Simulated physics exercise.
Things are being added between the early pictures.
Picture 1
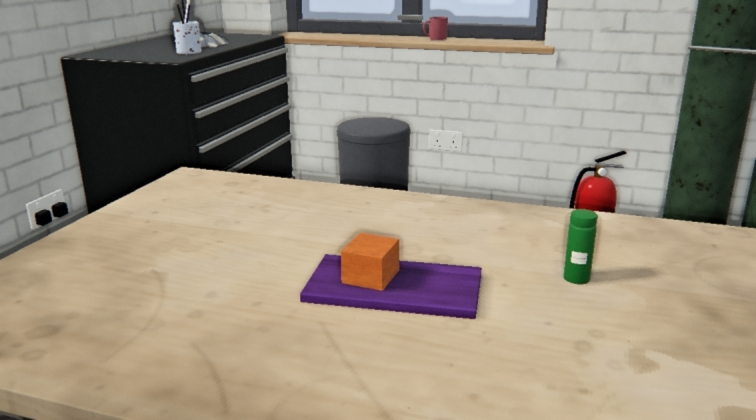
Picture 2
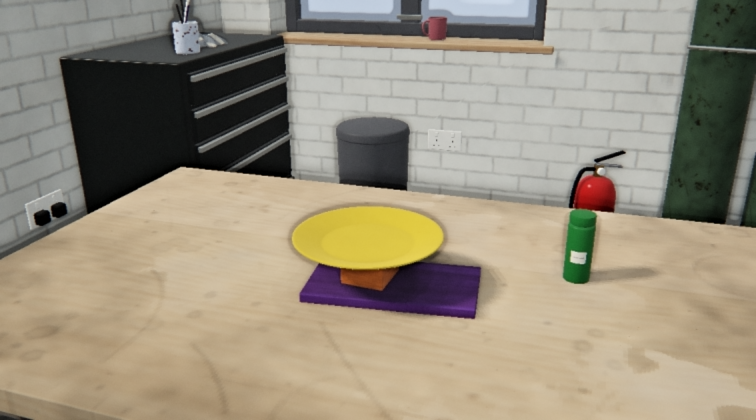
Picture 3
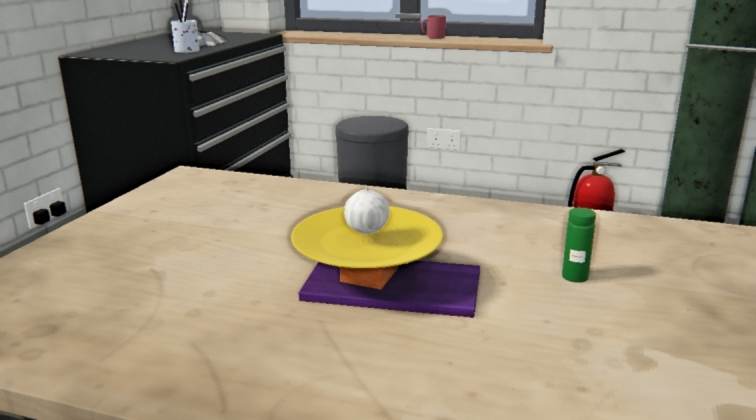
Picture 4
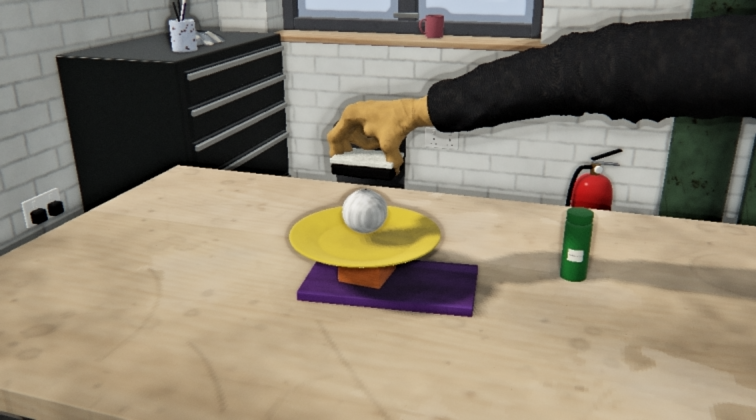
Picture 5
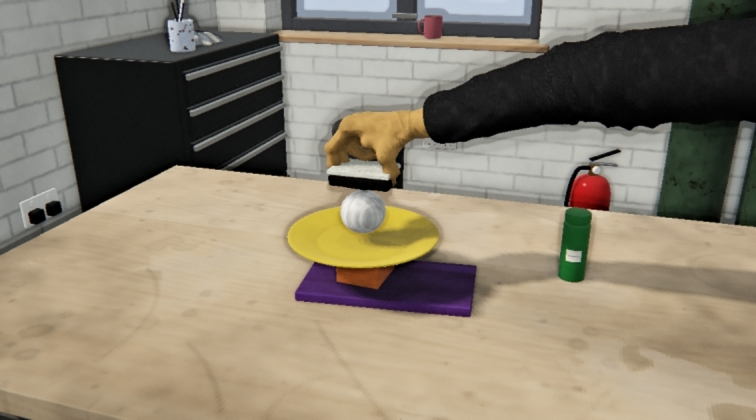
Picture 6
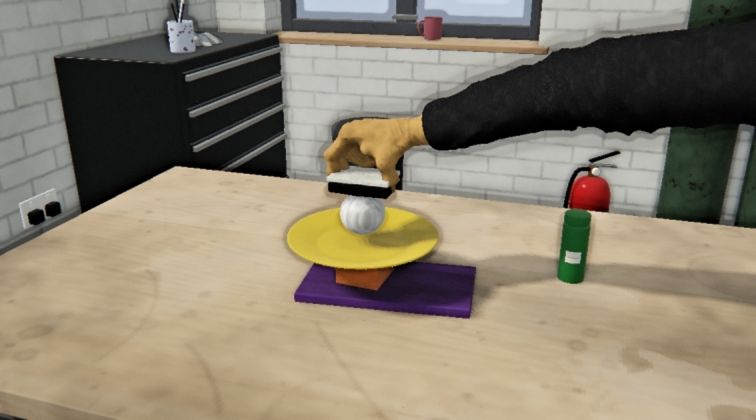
An orange block, a yellow plate and a white ball appeared one after another on a purple board, then a hand lowered a black and white sponge onto the ball, beside a green shaker.
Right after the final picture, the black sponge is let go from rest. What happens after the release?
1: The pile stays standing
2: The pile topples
Option 2: The pile topples.
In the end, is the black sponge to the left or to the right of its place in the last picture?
Direction of travel: Rightward.
Then, 0.70 s later than the last frame, black sponge tilted by 9° near (366, 183).
Then, 2.40 s later than the last frame, black sponge tilted by 14° near (369, 185).
Then, 2.90 s later than the last frame, black sponge now fallen.
When it is over, fallen, black sponge; the other 5 as before. The pile gives way.
